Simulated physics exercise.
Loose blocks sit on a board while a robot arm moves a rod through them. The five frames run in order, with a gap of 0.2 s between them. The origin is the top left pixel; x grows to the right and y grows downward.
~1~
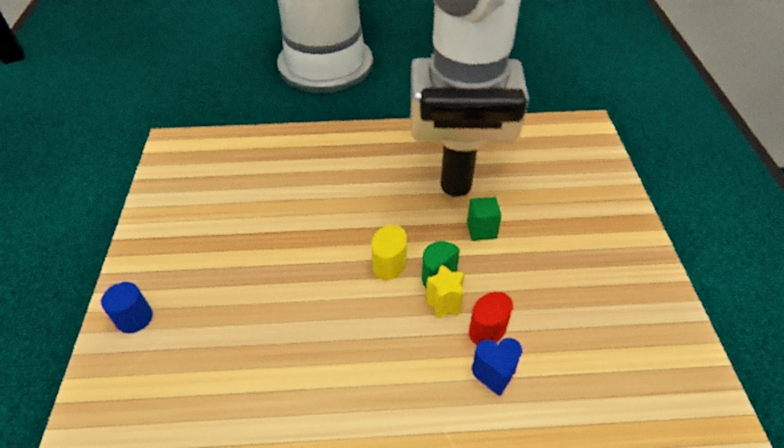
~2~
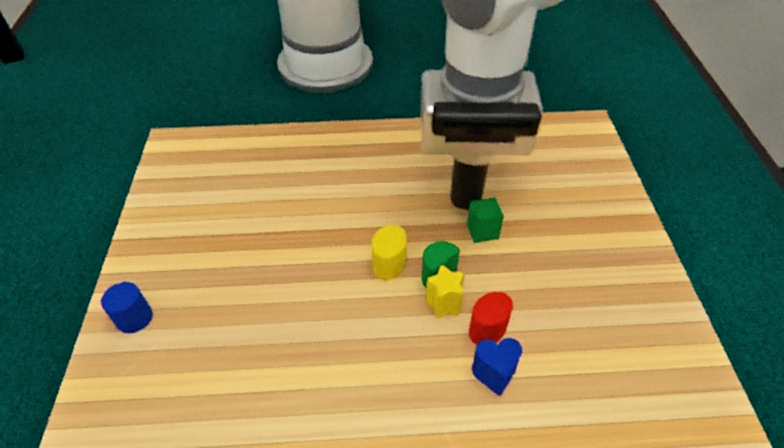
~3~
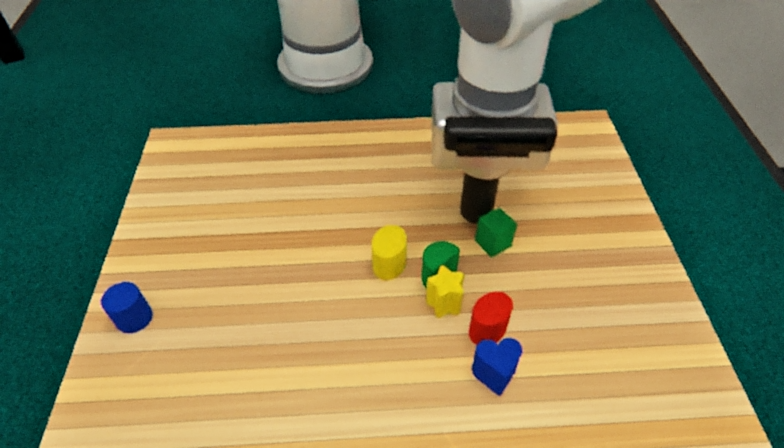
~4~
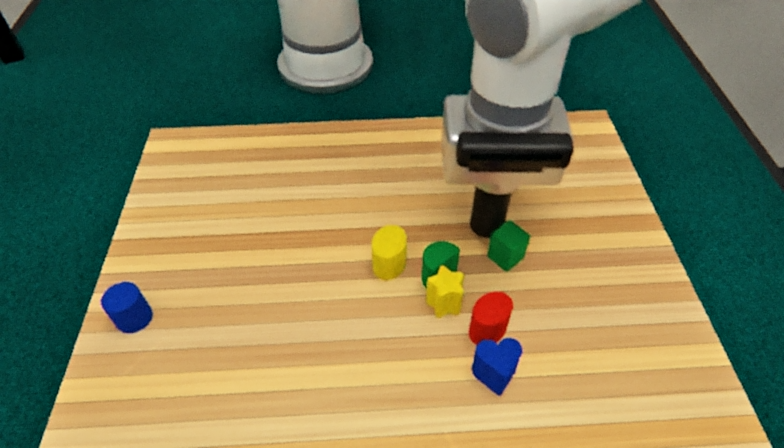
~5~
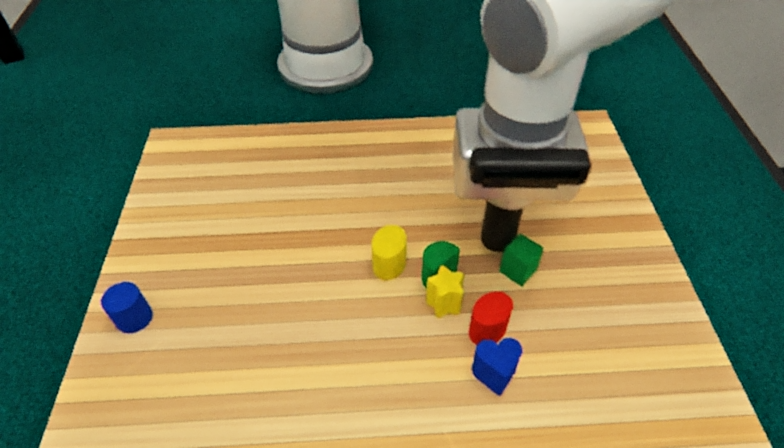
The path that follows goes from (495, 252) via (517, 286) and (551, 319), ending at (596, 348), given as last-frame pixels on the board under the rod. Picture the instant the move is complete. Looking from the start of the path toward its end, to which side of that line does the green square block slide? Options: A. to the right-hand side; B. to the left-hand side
The one that fits is B, to the left-hand side.
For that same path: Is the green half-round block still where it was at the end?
Going by the path, yes.
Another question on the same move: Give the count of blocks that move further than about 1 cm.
Here I'd predict a lone block moving more than 1 cm.
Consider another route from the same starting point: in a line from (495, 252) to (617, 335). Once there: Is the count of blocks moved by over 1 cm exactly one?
It seems so.
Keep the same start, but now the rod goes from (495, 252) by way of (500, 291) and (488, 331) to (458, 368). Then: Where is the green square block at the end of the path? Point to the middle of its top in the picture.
Pixel (540, 264).
The first path, step by step. One third of the way, rod (521, 275); green square block (557, 279), turned 20° anticlockwise.
Two thirds of the way, rod (557, 309); green square block (598, 302), turned 45° anticlockwise.
At the end, rod (602, 337); green half-round block unmoved; red oval unmoved; green square block (632, 309), turned 80° anticlockwise.
